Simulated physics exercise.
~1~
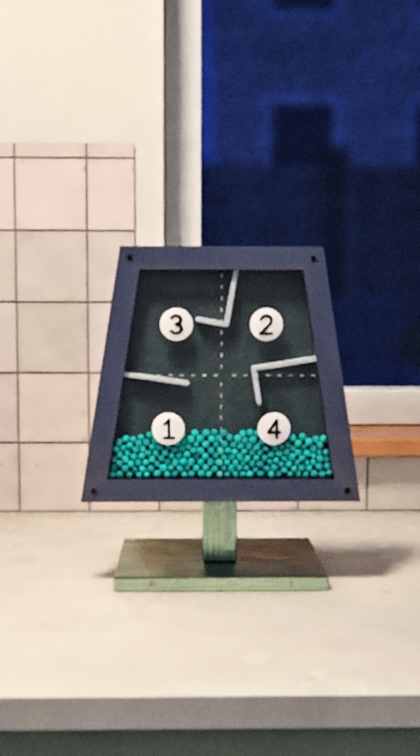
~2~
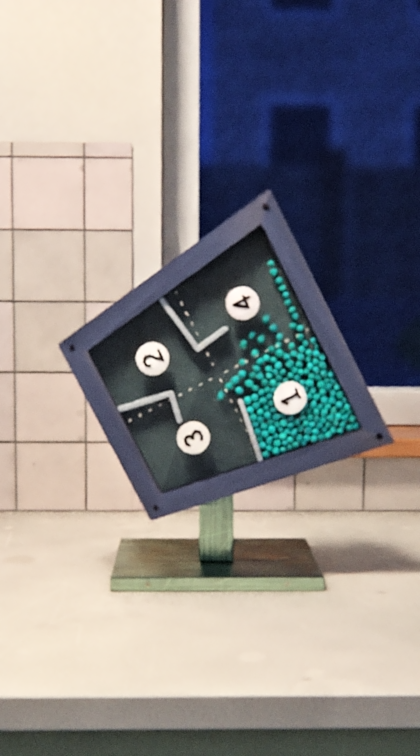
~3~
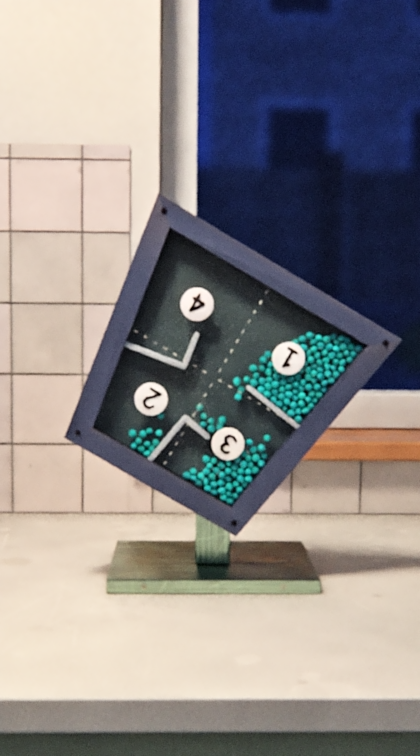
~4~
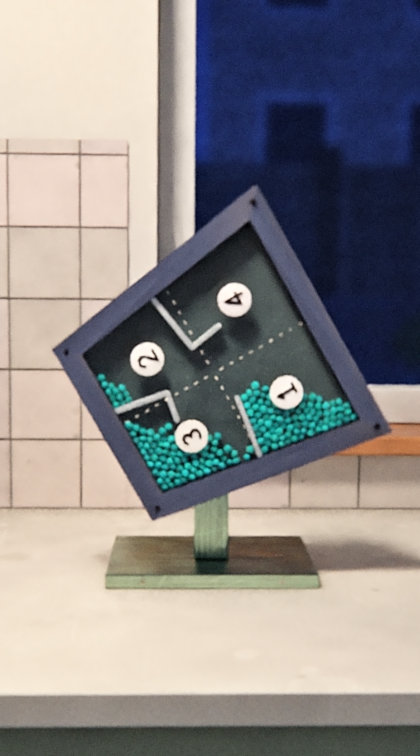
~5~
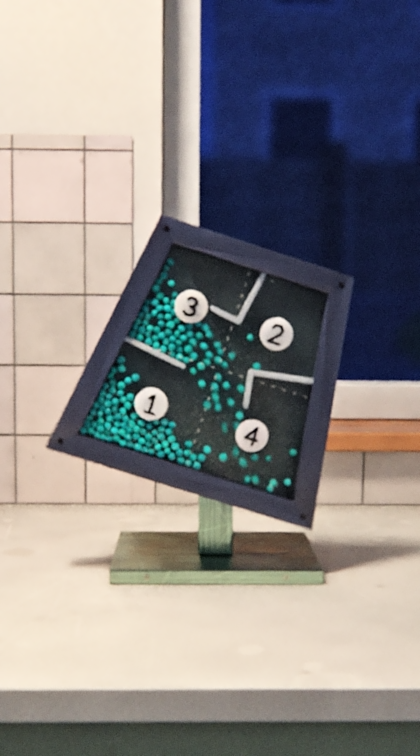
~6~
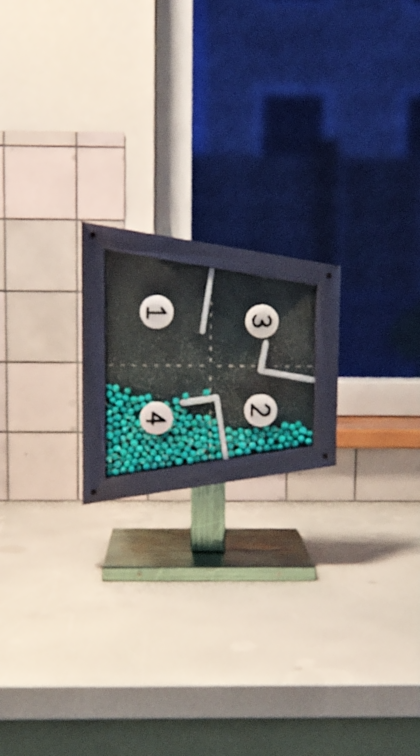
A blue-framed box of turquoise beads tipped anticlockwise on its green stand, spilling them among its numbered quarters, then swung back clockwise past its starting position and ended on its side, with most beads heaped in the lower left quarter, marked four.
